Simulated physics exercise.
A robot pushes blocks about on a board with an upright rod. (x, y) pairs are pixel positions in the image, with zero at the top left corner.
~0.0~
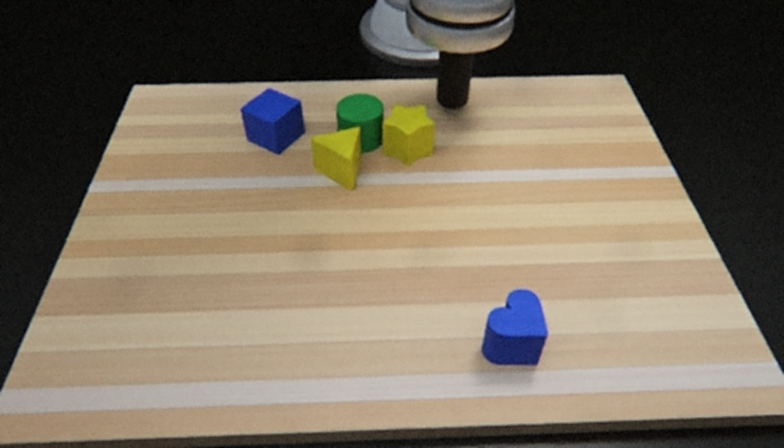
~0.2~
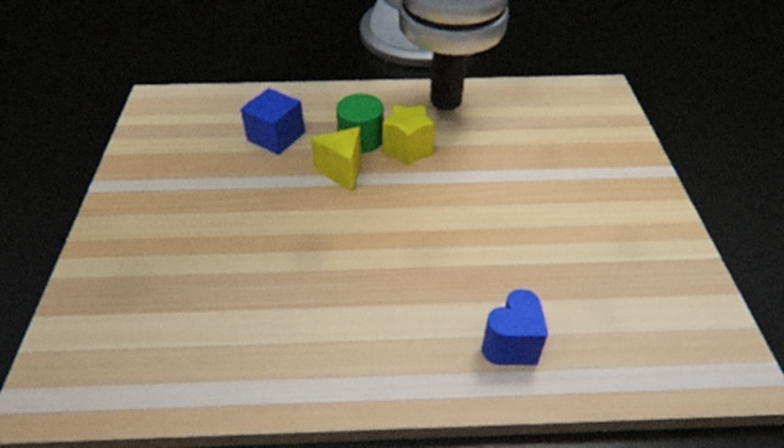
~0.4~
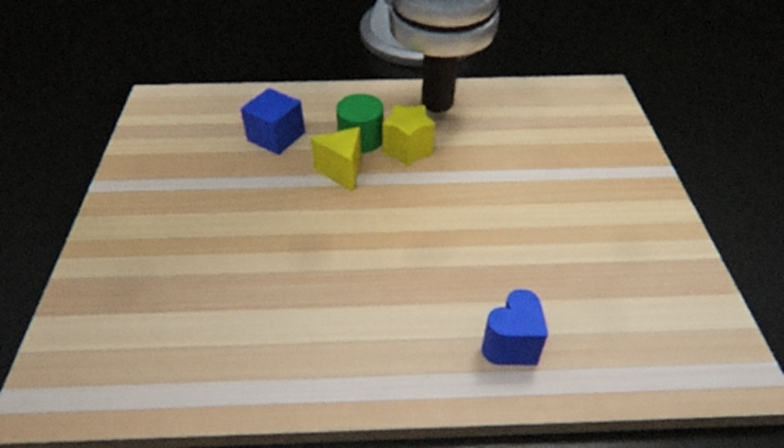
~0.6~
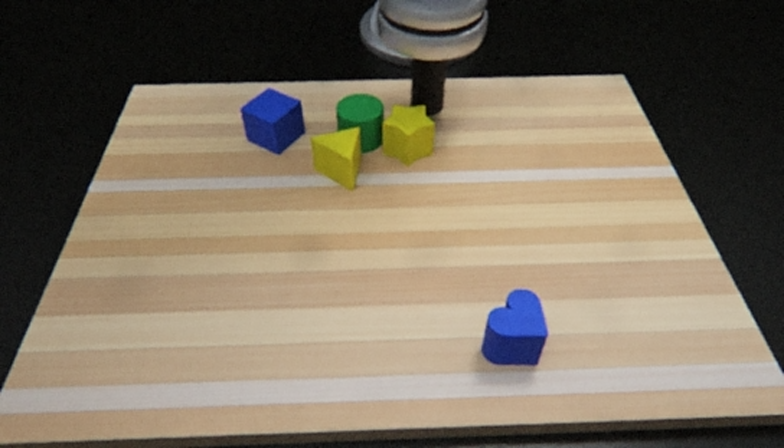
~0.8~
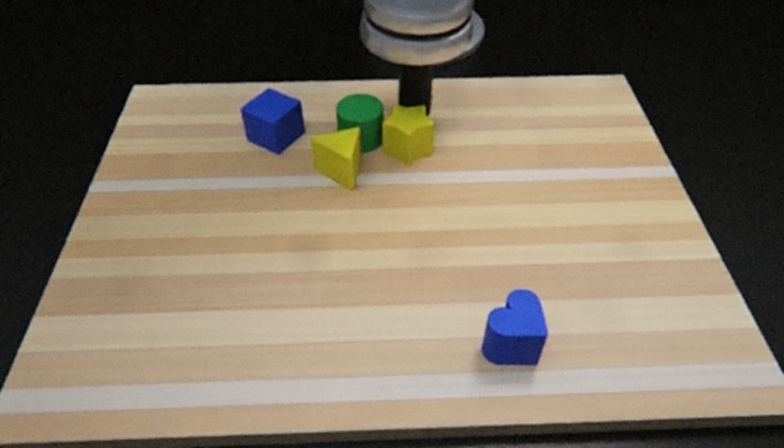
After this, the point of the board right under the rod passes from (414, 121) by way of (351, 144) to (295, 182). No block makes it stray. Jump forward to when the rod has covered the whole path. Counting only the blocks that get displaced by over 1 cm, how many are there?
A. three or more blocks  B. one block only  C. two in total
C - two in total.
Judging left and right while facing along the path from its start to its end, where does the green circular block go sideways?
The green circular block is shifted sideways to the right, facing along the path from start to end.
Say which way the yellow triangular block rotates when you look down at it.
Direction: Anticlockwise.
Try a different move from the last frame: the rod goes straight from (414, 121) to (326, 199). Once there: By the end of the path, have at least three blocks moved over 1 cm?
Final answer: Yes.
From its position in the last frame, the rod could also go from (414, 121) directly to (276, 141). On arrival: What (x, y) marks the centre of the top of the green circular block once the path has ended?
I expect it at (296, 132).
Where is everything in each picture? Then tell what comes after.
In the first picture, rod tip (452, 100); block tops, yellow triangular block (340, 141); green circular block (360, 107); yellow star-shaped block (409, 118).
In the second picture, rod (446, 102); blocks unchanged.
In the third picture, rod (437, 104); blocks unchanged.
In the fourth picture, rod (427, 107); blocks unchanged.
In the fifth picture, rod (414, 111); yellow triangular block (340, 141); green circular block (360, 107); yellow star-shaped block (409, 118).
The first path, step by step. One third of the way, rod (369, 123); green circular block (332, 116).
Two thirds of the way, rod (332, 146); yellow triangular block (338, 146); green circular block (287, 133).
At the end, rod (294, 172); yellow triangular block (337, 152), turned 25° anticlockwise; green circular block (247, 144); yellow star-shaped block in place.
